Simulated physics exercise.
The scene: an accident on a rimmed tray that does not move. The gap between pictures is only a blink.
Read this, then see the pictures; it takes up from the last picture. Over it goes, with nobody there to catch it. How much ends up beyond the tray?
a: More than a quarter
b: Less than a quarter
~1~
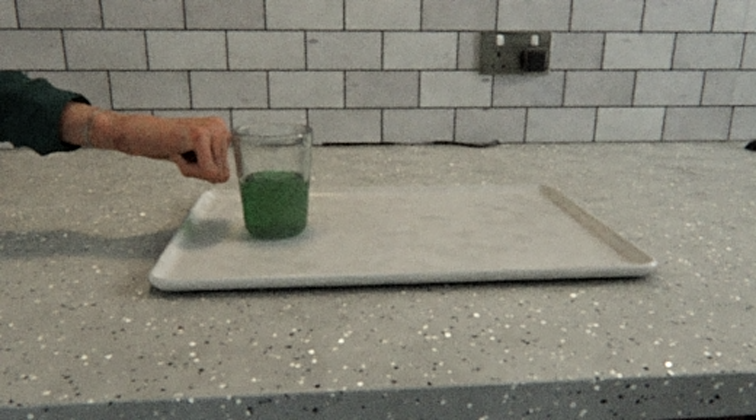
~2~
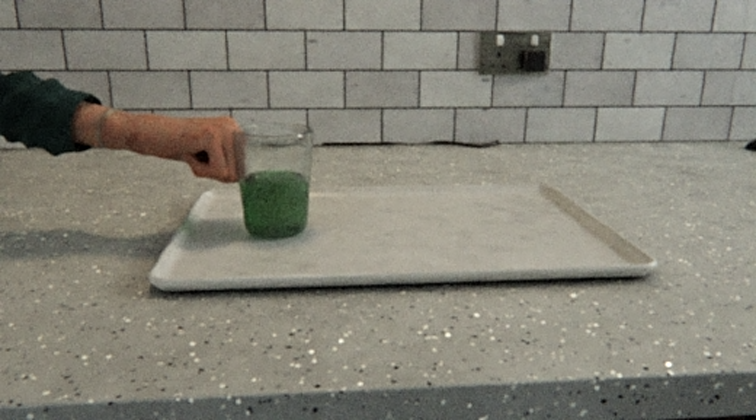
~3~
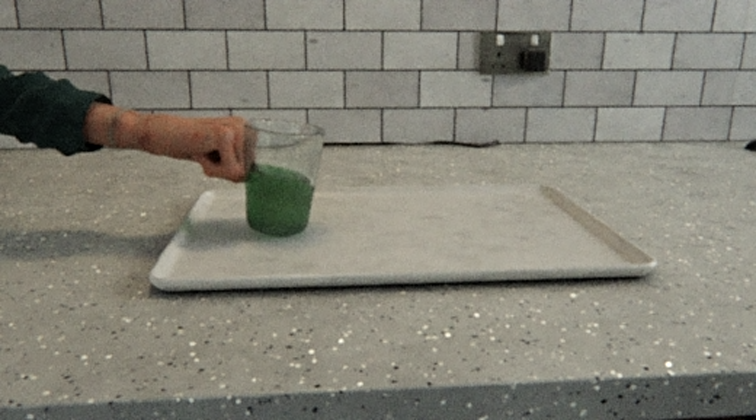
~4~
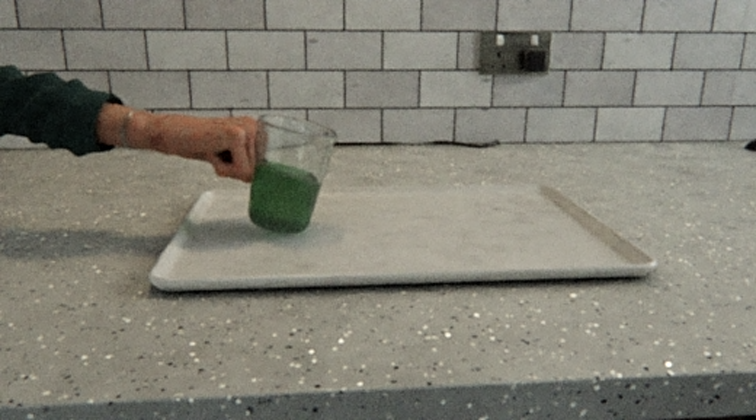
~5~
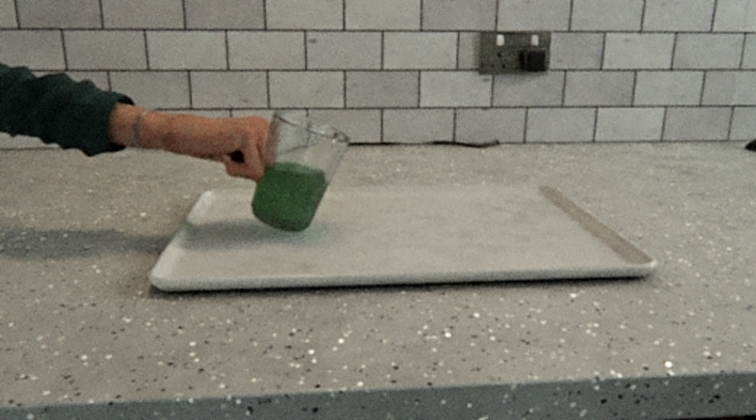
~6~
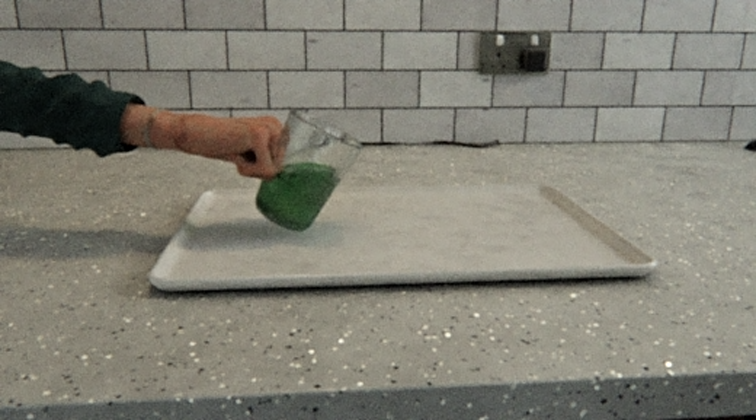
Option a: More than a quarter.
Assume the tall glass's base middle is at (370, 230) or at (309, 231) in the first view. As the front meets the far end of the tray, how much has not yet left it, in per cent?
Note: Case one near 65 in a hundred, case two near 45 in a hundred.
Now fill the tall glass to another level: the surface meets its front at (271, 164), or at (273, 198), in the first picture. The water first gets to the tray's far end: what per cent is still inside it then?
Roughly 40 per cent, then roughly 50 per cent.
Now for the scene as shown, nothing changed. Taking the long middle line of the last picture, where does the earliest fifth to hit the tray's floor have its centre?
Roughly the pixel (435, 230) on the tray.
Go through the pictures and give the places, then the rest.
In the first picture, it leans 0°; its right rim is at (311, 131); the water meets the walls at (243, 177) and (306, 175); the tray's far rim is at (594, 218); the tray is clear ahead.
In the second picture, it leans 0°; its right rim is at (311, 132); the water meets the walls at (243, 176) and (306, 175).
In the third picture, it leans 7°; its right rim is at (323, 133); the water meets the walls at (251, 162) and (312, 178).
In the fourth picture, it leans 13°; its right rim is at (335, 136); the water meets the walls at (257, 158) and (319, 176).
In the fifth picture, it leans 21°; its right rim is at (347, 140); the water meets the walls at (265, 165) and (328, 172).
In the sixth picture, it leans 28°; its right rim is at (360, 147); the water meets the walls at (267, 172) and (338, 168).
A moment on, the tall glass lies on its side and 100 per cent is in the glass, 0 on the tray and 0 above or beyond its rim.
Next, the tall glass lies on its side and 70 per cent is in the glass, 19 on the tray and 11 above or beyond its rim.
Then the tall glass lies on its side and 34 per cent is in the glass, 63 on the tray and 2 above or beyond its rim.
Later the tall glass lies on its side and 17 per cent is in the glass, 45 on the tray and 38 above or beyond its rim.
In the end 59 per cent is held by tray and glass, 41 is off the tray.
